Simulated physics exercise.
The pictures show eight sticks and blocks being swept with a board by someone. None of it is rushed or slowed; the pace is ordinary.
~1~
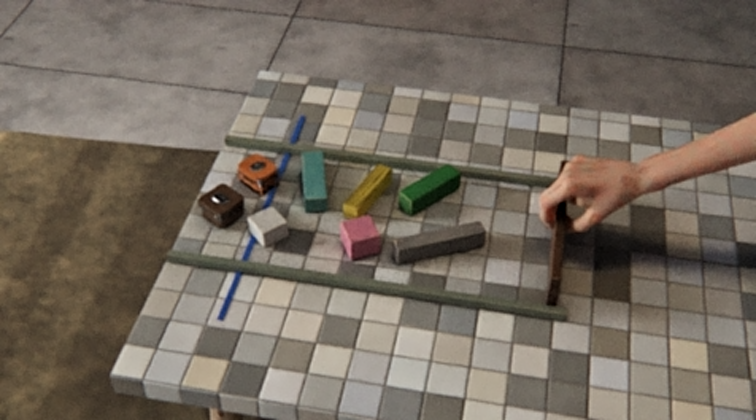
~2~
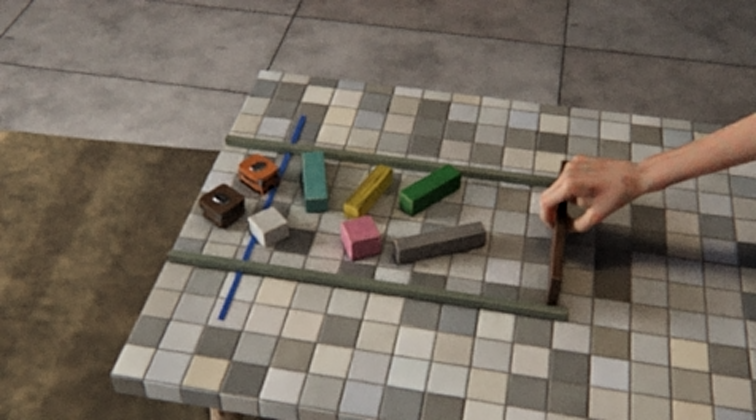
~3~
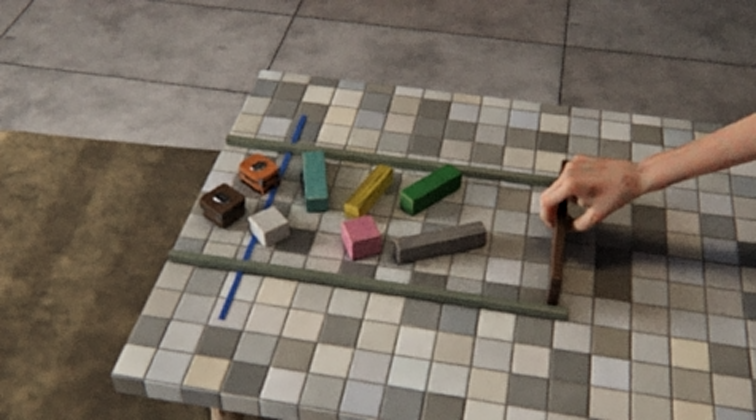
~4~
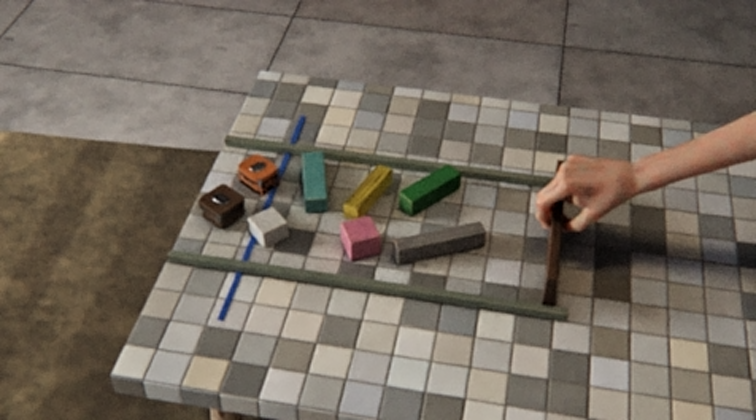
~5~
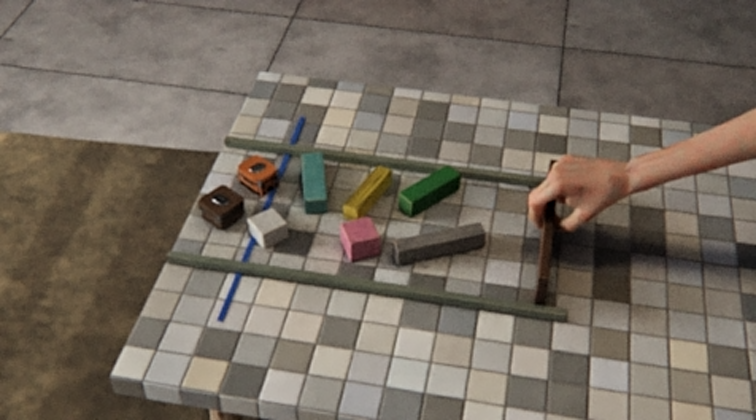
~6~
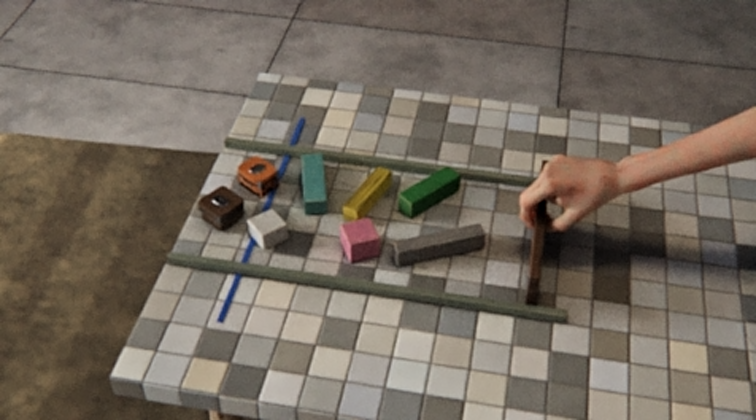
We see colourful blocks and sticks lying between two rails on a tiled table, near a blue strip of tape, while a hand at the right holds a dark board upright, then slides it slightly left without touching them.
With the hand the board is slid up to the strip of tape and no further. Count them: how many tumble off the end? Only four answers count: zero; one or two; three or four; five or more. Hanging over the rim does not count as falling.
Well, a single one or a pair end up dropping off.
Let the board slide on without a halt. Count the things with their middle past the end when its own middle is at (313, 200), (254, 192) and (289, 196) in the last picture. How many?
Taking the places in turn, the counts are 0, 3 and 0.
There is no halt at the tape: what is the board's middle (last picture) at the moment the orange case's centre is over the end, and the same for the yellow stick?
The middle is at (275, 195) when it's the orange case, and at (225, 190) when it's the yellow stick.
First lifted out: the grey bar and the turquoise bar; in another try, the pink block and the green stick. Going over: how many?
The number fallen is 0, and in the other try 0.
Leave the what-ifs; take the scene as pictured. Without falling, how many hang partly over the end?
The count is 1.
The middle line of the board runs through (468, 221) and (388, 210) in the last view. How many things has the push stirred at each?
So far 1, and 4 at the second.
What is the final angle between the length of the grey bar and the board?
Some 0 degrees.
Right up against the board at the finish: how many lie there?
Counting them up gives 2.
A little later, none off yet; brown case at rest near (223, 209); orange case at rest near (258, 177); white block at rest near (268, 229).
Next, none off yet; brown case shifted a little near (213, 205); orange case shifted about its own width near (234, 175); white block shifted about its own width near (227, 225).
When it is over, the number that fall off is one or two; down, orange case and brown case.
